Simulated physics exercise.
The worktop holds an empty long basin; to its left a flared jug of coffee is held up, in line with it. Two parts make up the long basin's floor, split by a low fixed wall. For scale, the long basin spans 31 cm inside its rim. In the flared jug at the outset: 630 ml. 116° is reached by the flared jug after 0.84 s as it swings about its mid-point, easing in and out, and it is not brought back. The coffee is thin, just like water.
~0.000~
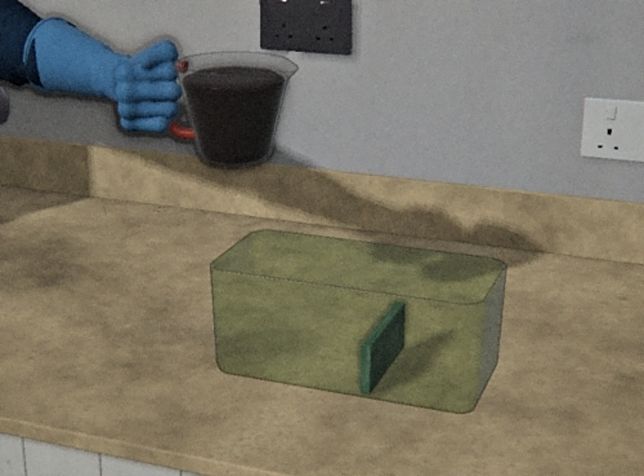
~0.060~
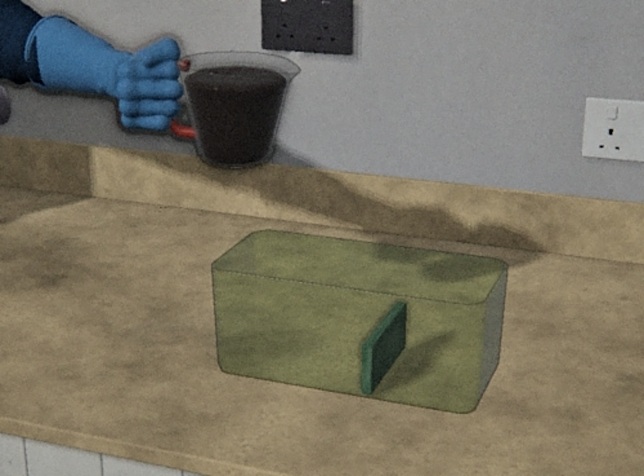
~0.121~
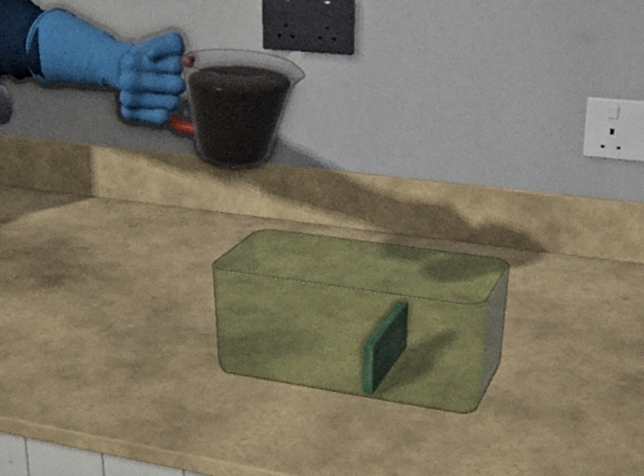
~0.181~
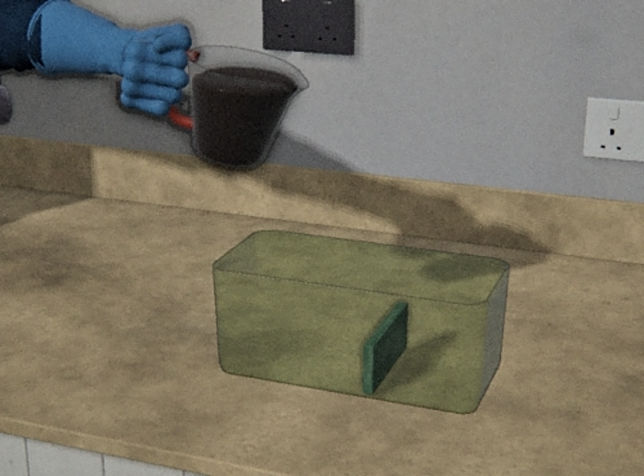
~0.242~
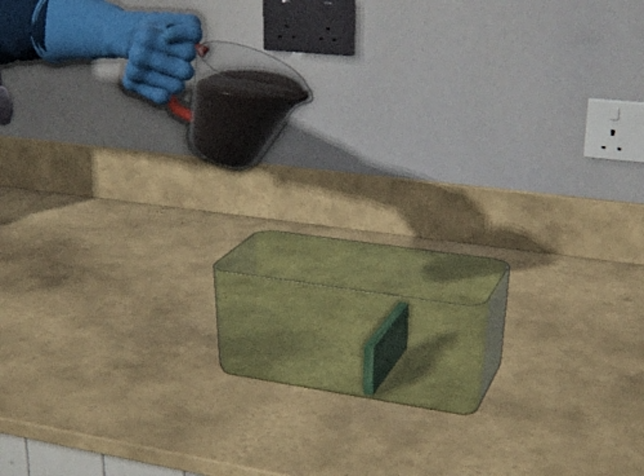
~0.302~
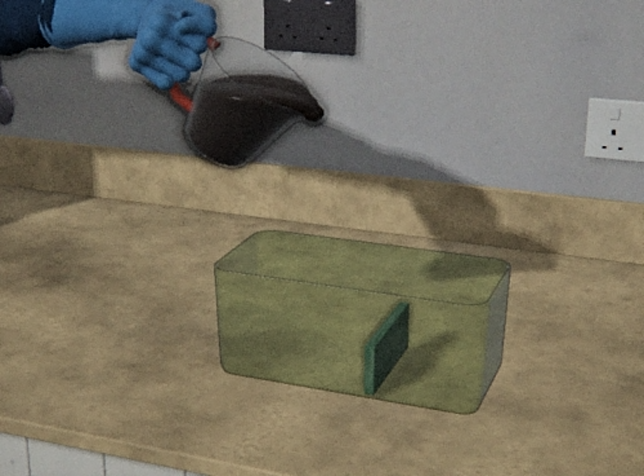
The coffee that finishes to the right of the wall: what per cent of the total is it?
It is about 5 per cent of the total.
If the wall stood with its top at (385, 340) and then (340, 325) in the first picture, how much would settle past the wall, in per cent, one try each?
First 10, then 55 per cent.
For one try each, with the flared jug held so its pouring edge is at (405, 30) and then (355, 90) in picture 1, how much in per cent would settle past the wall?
Roughly 80 per cent the first time and 65 per cent the second.
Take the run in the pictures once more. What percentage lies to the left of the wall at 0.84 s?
I'd put it at close to 88 %.
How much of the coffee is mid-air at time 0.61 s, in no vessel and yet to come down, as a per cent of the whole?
Estimate: Some 32 % of the total.
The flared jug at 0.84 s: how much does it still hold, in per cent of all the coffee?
What remains is about 1 percent of it all.
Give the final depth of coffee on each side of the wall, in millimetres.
On the left it stands about 26 mm, on the right about 2 mm.
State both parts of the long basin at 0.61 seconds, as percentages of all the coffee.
Near 34 on the left, 1 on the right.
After 0.61 s the tilt is 96° and 34 per cent is still to pour, 33 is left of the wall and 1 right of it.
After 0.84 s the tilt is 116° and 1 per cent is still to pour, 89 is left of the wall and 3 right of it.
After 1.08 s the tilt is 116° and 0 per cent is still to pour, 92 is left of the wall and 5 right of it.
After 1.34 s the tilt is 116° and 0 per cent is still to pour, 92 is left of the wall and 5 right of it.
In the end 92 per cent lies left of the wall, 5 right of it and 3 outside.
